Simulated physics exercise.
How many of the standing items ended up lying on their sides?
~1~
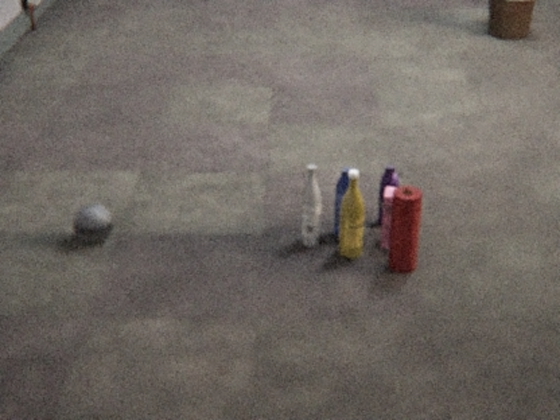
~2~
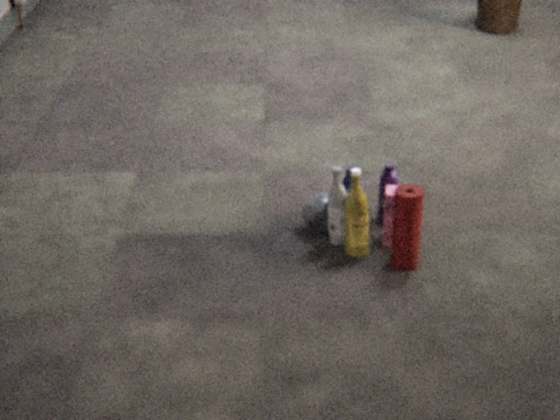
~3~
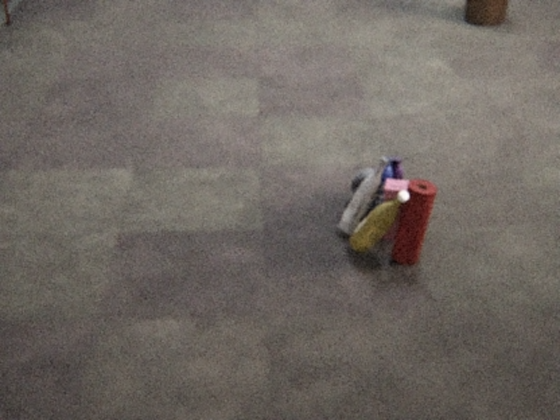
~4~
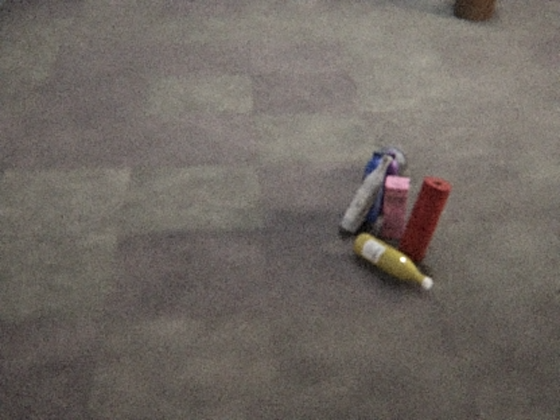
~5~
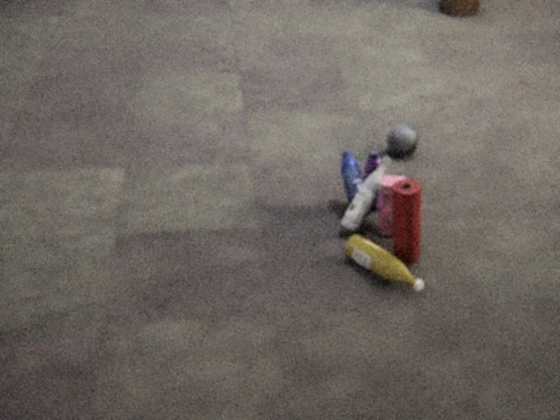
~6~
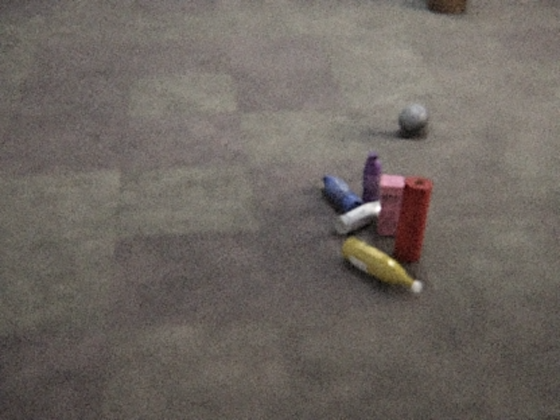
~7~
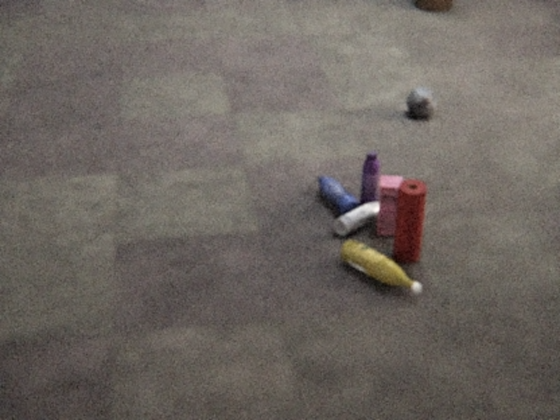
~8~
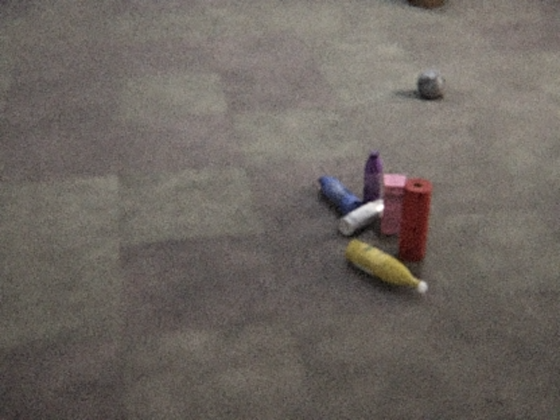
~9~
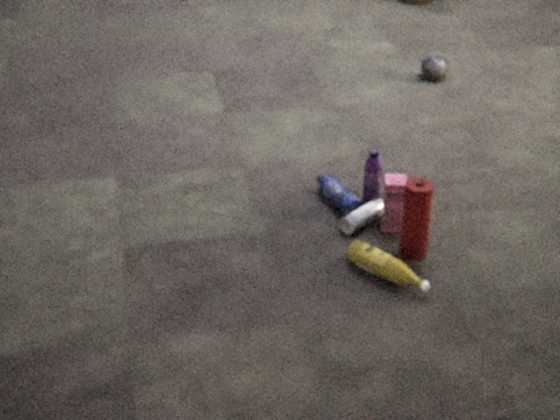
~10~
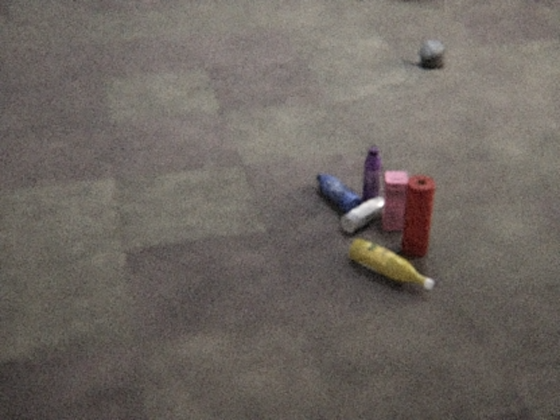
Three of them ended up on their sides, the white bottle, the yellow bottle and the blue bottle.
